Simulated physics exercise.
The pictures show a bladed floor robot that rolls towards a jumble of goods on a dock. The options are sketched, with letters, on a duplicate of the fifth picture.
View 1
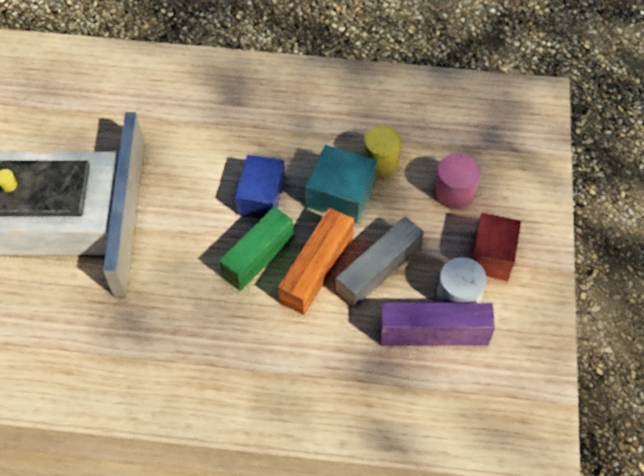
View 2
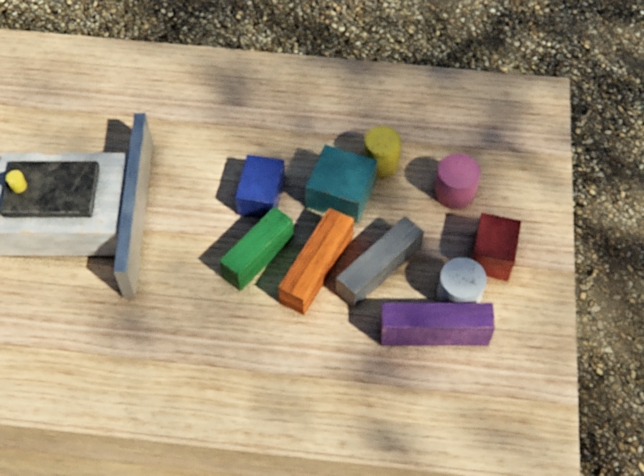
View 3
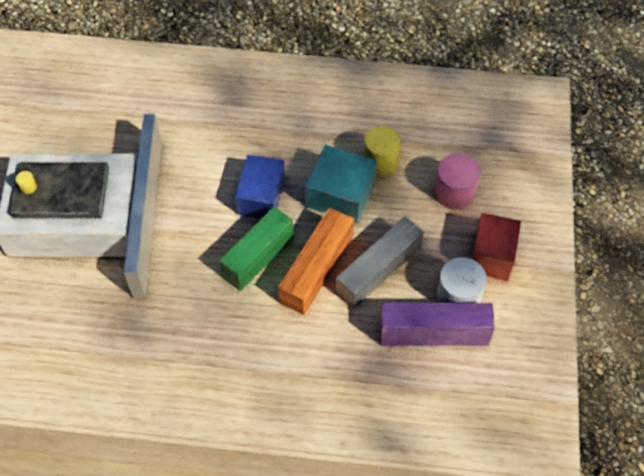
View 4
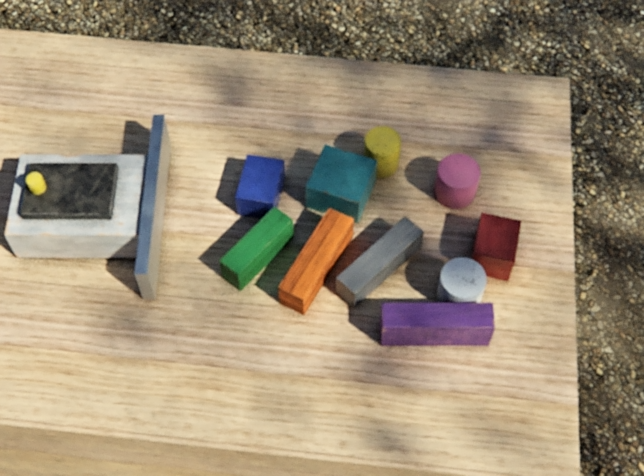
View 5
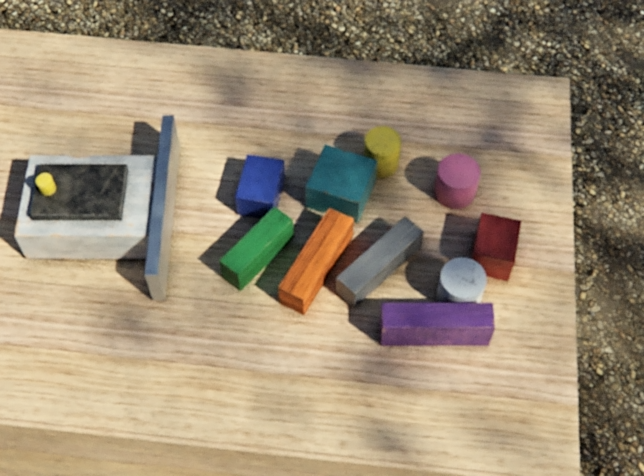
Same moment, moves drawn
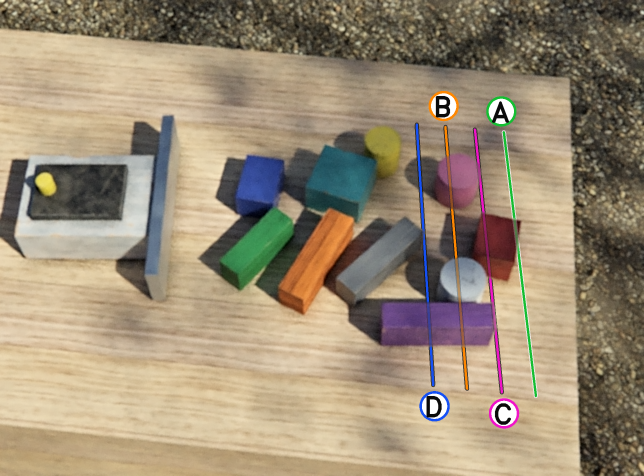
On a wooden dock, a bladed robot rolls slowly right towards a jumble of colourful blocks.
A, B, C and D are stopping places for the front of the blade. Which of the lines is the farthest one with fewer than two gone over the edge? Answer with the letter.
B is the last line within the limit.
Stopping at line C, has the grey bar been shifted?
By then, yes.
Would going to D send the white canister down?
No.
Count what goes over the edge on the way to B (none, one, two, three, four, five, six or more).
In all, none.
On the marked copy, A at (519, 253); B at (455, 247); C at (487, 250); D at (424, 244).
Following B. Soon after the start, robot (191, 201); turquoise crate (346, 183); blue crate (293, 189).
Later, robot (298, 211); pink canister (489, 182); white canister (481, 287).
In the end, robot (382, 219); pink canister (568, 184); white canister (565, 292); none fallen.
As for the rest, A drops five; C drops three; D is within the limit but short.
